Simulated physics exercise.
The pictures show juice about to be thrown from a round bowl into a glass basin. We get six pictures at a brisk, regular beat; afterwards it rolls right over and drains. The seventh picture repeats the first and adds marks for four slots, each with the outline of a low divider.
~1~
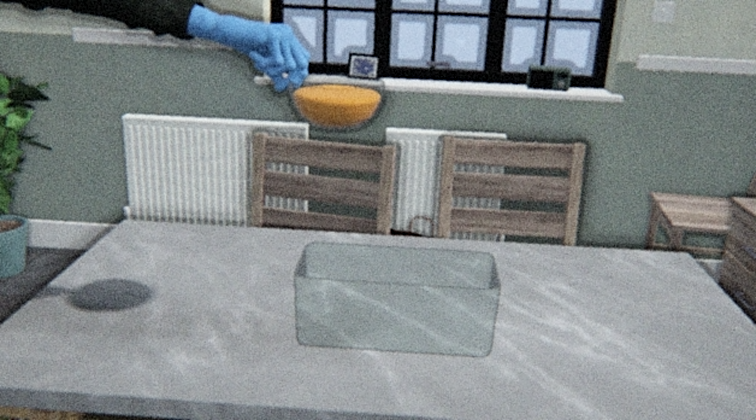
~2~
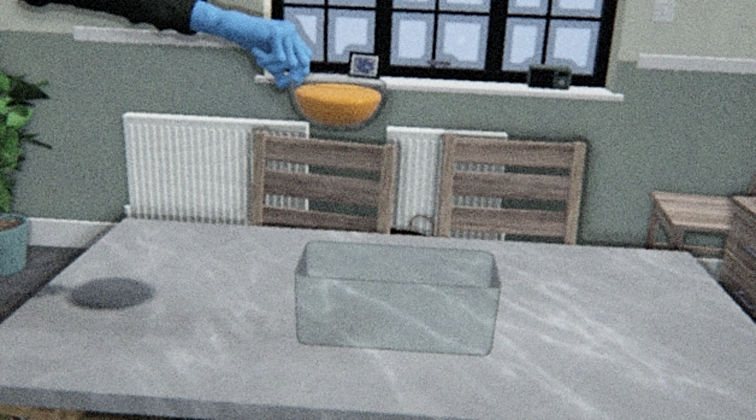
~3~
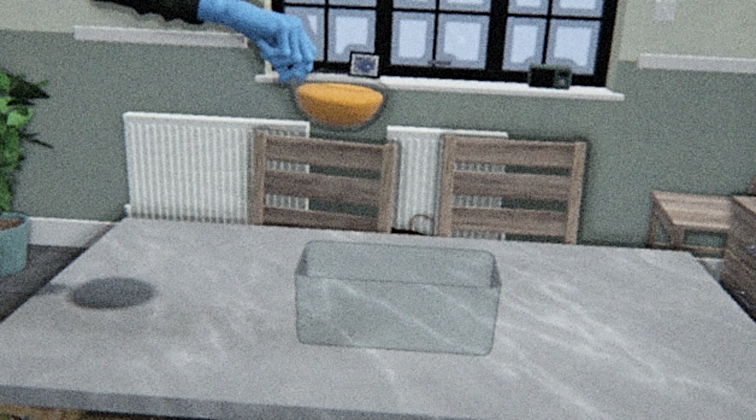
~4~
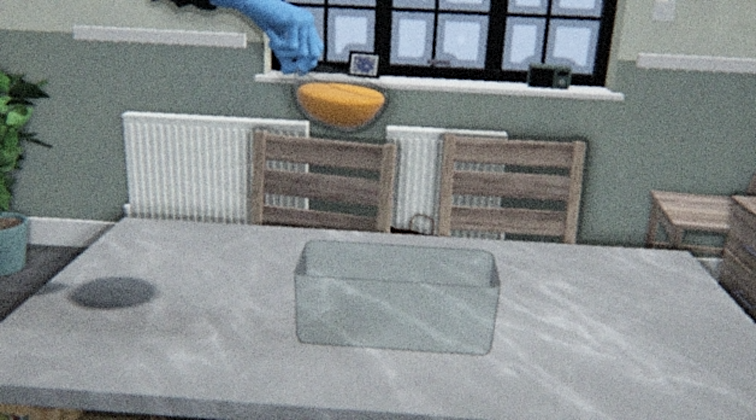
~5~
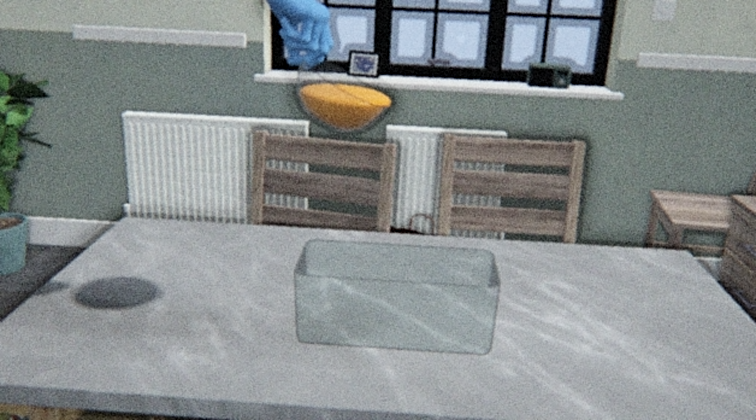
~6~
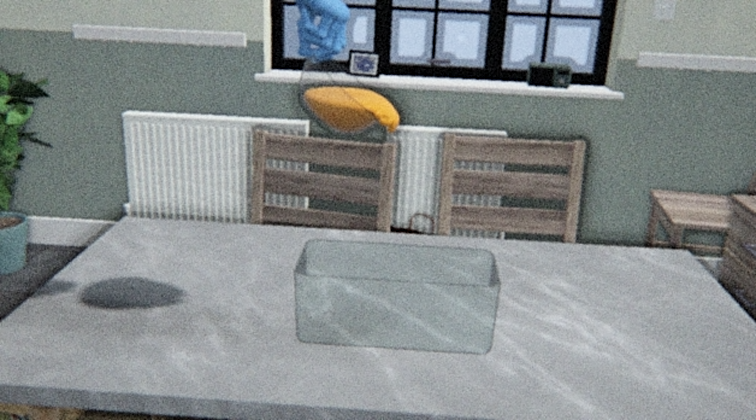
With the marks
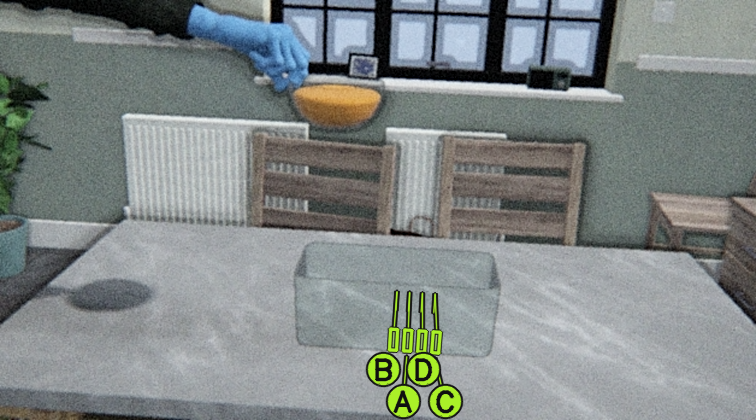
Above a grey table, a blue-gloved hand tilts a round bowl of orange juice rightward.
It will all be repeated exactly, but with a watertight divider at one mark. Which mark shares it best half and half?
I would pick slot D.
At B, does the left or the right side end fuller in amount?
The right one.
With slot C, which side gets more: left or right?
More ends on the left.
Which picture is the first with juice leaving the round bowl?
In picture 5.
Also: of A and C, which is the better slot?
Slot A.
In lime, A at (406, 356); B at (392, 355); C at (434, 358); D at (420, 357).
With A, about 31 % ends left of the wall and 66 % right of it; 3 % is lost outside.
With B, about 21 % ends left of the wall and 76 % right of it; 3 % is lost outside.
With C, about 78 % ends left of the wall and 19 % right of it; 3 % is lost outside.
With D, about 52 % ends left of the wall and 45 % right of it; 3 % is lost outside.
